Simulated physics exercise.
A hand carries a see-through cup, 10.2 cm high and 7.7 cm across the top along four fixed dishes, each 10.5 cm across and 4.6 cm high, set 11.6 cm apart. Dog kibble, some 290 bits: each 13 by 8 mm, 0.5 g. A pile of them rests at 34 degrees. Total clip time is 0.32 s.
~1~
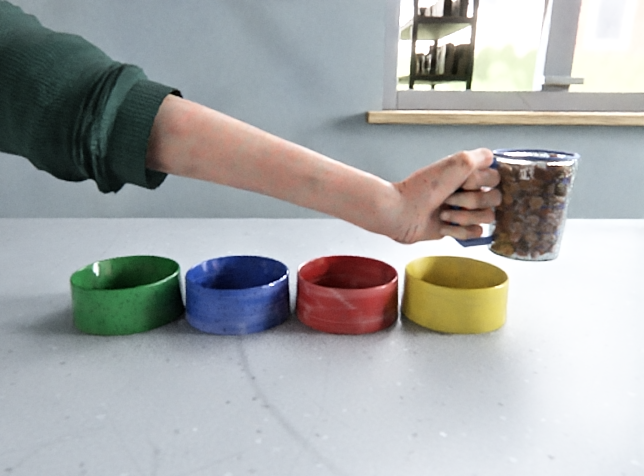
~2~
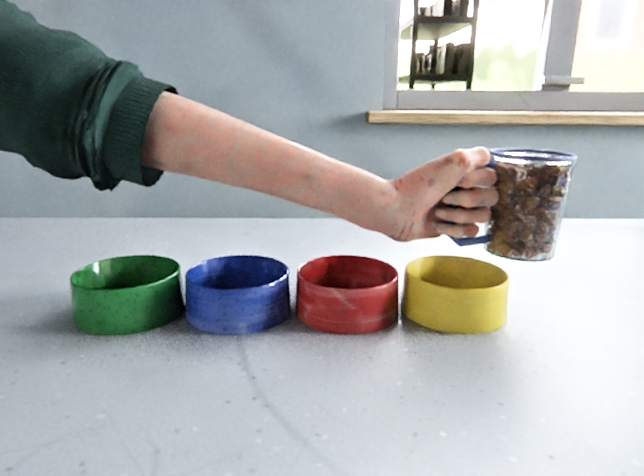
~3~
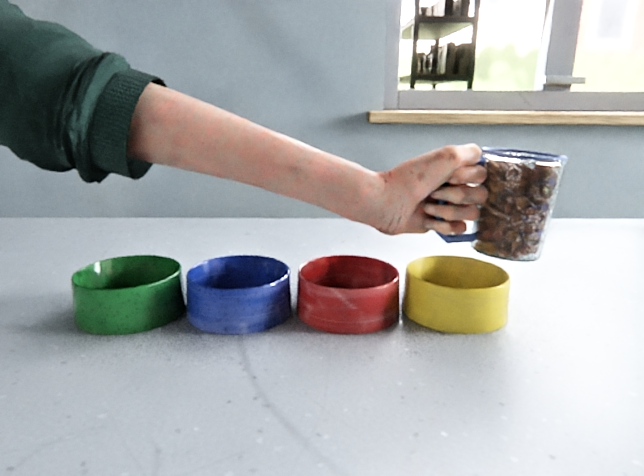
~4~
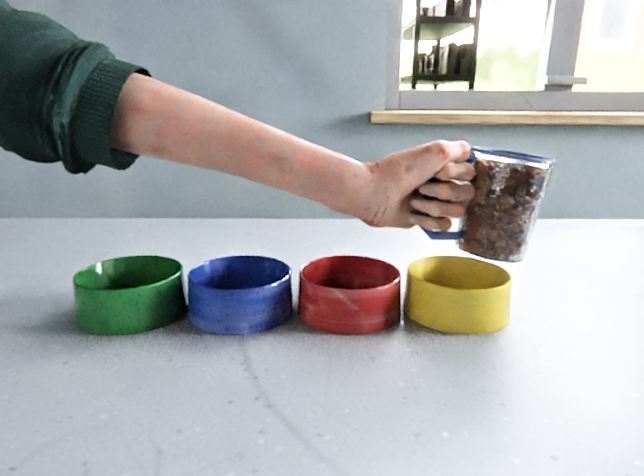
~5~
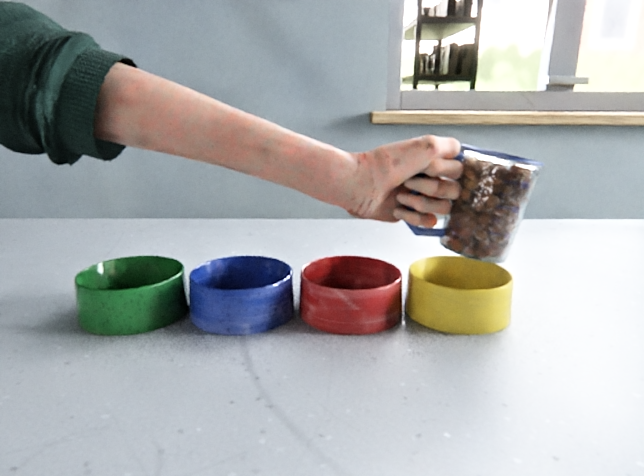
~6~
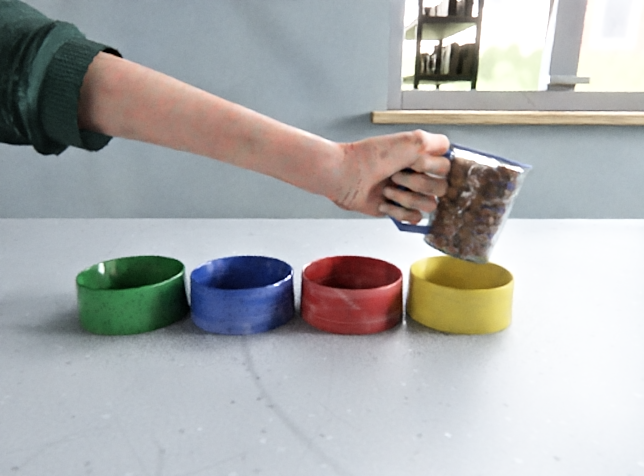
Above four coloured dishes, a hand moves a clear cup of brown pieces left, tilting it slightly.
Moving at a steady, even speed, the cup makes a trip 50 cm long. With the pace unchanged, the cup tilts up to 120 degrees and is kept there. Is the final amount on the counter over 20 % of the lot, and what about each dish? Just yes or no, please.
In short: Red dish no, blue dish no, green dish yes, yellow dish no, counter no.
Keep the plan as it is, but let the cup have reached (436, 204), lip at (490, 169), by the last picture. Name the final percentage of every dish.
Then red 0, blue 0, green 90, and yellow 0.
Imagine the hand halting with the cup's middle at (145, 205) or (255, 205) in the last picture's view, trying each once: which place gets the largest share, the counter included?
First try: Blue; second try: Red.
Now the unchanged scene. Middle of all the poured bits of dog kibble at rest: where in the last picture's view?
Roughly (127, 292).
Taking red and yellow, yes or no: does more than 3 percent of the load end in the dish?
For red, it does not; for yellow, it does not.
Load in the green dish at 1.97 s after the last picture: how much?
Close to 60 percent of the load.
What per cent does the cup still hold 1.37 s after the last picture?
It comes to about 90 percent.
Then, 0.82 s after the last picture, tilt 64 degrees; cup holds 100 %.
Then, 1.37 s after the last picture, tilt 97 degrees; cup holds 90 %, blue 10 %.
Then, 1.97 s after the last picture, tilt 120 degrees; cup holds 30 %, blue 10 %, green 60 %.
In the end, red 0 %, blue 10 %, green 80 %, yellow 0 %, counter 10 %.
